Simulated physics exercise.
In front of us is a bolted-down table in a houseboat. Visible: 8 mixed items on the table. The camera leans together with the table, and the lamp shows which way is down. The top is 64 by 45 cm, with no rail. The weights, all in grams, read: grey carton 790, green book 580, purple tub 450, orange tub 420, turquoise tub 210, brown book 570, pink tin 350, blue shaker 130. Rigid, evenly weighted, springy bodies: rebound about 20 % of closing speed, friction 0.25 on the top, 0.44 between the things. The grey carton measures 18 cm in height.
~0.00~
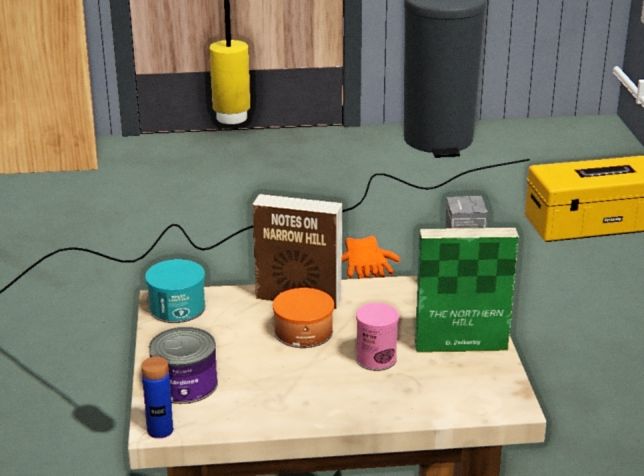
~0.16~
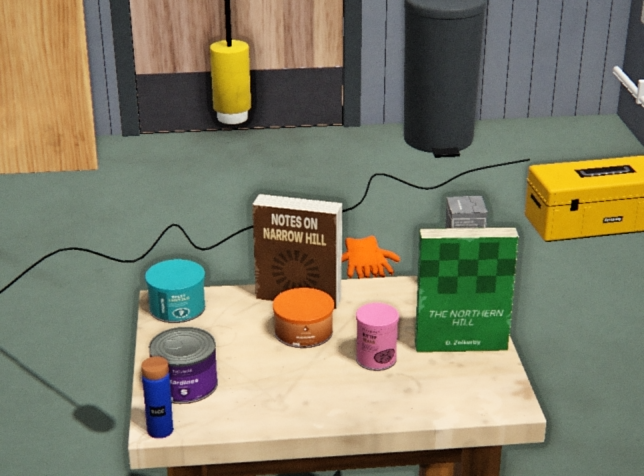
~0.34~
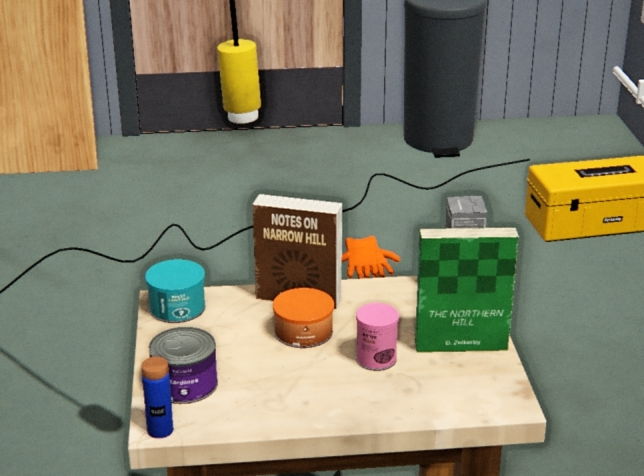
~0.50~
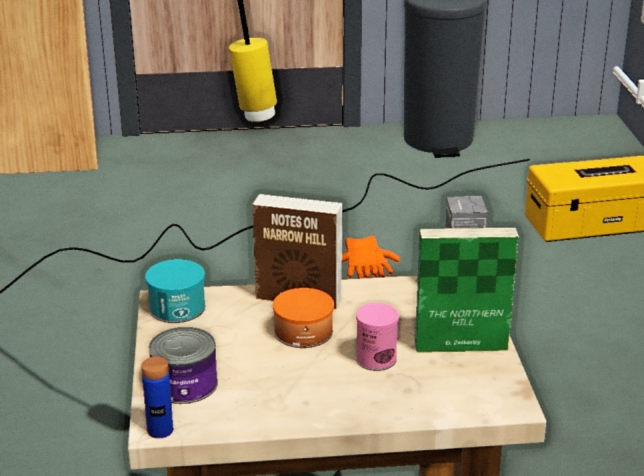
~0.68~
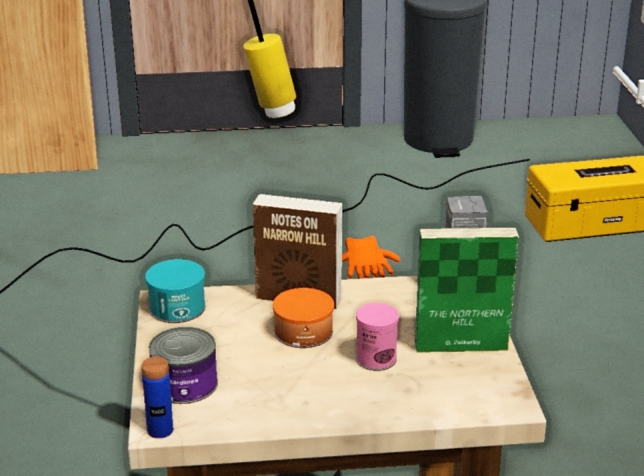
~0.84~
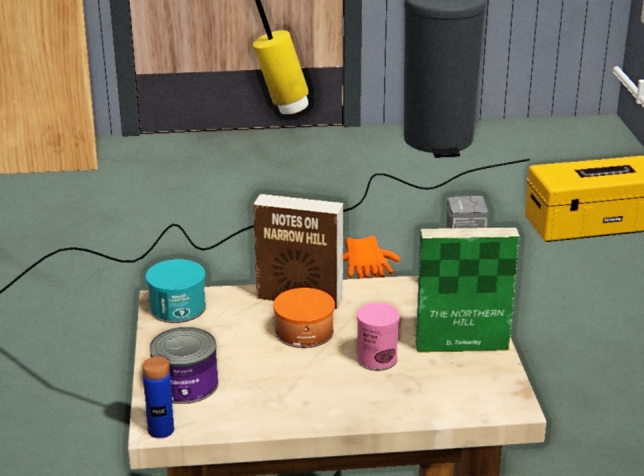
At first, cans, tubs, a blue shaker and two upright books stand on a pale table while a yellow lamp hangs straight down behind them. Then the lamp swings steadily out to the right on its cord, leaning further each moment, while the items on the tabletop keep their places.
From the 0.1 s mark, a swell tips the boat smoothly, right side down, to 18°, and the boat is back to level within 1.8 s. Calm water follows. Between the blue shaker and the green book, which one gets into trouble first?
Of the two named, the second.
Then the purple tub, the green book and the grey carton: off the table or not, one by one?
Observed: Purple tub remains in bounds; green book exits its support; grey carton exits its support.
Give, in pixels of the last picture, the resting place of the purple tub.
Its centre ends close to (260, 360) in the last view.
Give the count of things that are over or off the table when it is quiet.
That makes 2.
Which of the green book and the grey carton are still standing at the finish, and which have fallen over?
Here's how it ends: The green book comes down, and the grey carton comes down.
By 1.24 s, heel 15°, right side down; grey carton now off the table; green book 6 cm from its spot near (501, 289); blue shaker 6 cm from its spot near (197, 395).
By 1.64 s, heel 3°, right side down; green book now off the table; blue shaker 13 cm from its spot near (238, 393); brown book 13 cm from its spot.
By 1.94 s, boat level; blue shaker 13 cm from its spot near (238, 393); brown book 13 cm from its spot; pink tin 13 cm from its spot.
When it is over (2.4 s), off the table, grey carton and green book; not toppled but over 5 cm from the start, purple tub, orange tub, turquoise tub, brown book, pink tin and blue shaker. End places, in pixels of the last picture, blue shaker near (238, 393). Blue shaker was never lost; green book went at 1.36 s.
